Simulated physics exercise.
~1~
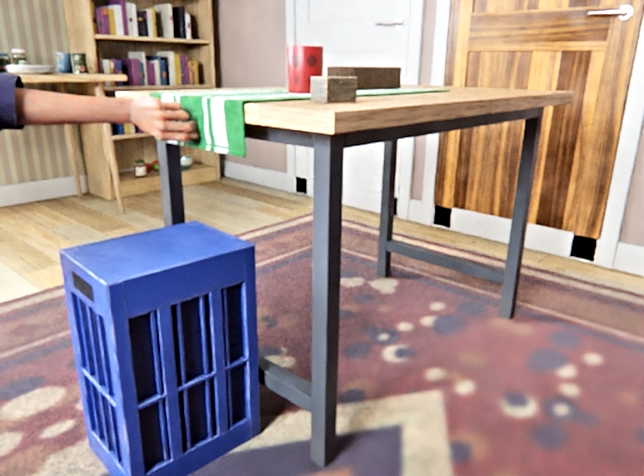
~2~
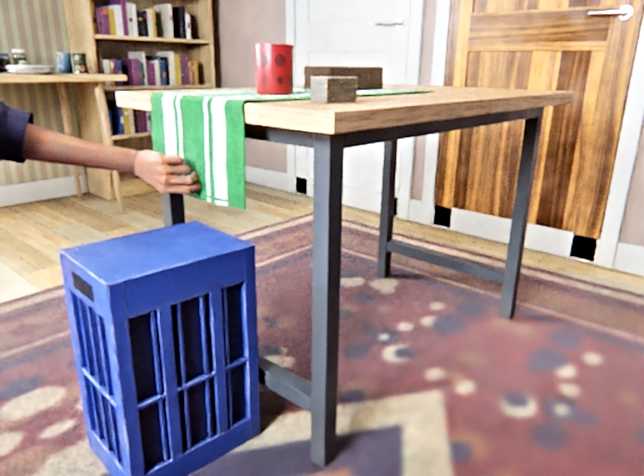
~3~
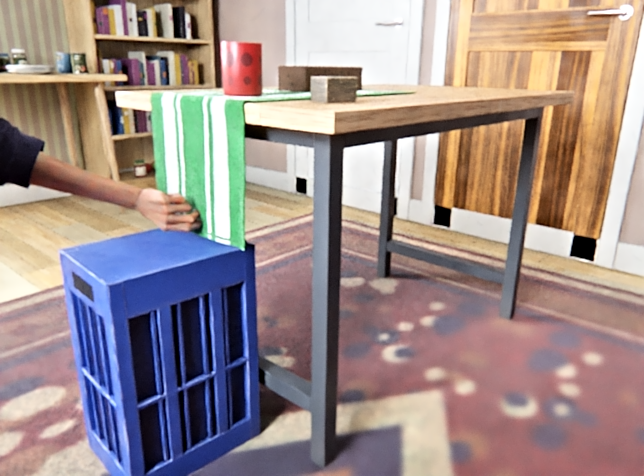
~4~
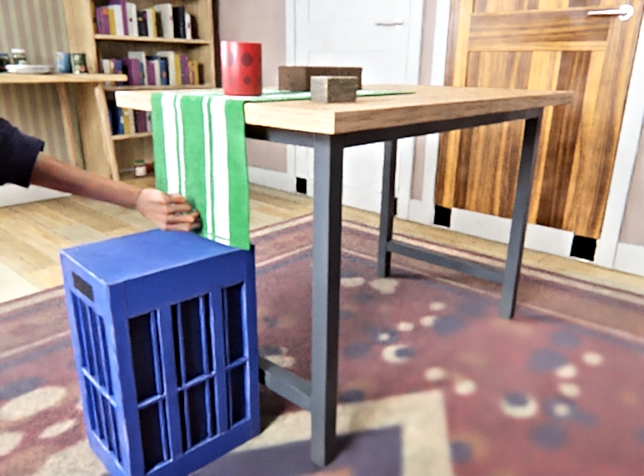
A green-and-white striped cloth is pulled down over a wooden table's edge by a hand, carrying a red mug leftward, until its hem reaches the blue crate below; the hand then holds still, with the mug upright and small blocks still on the table.
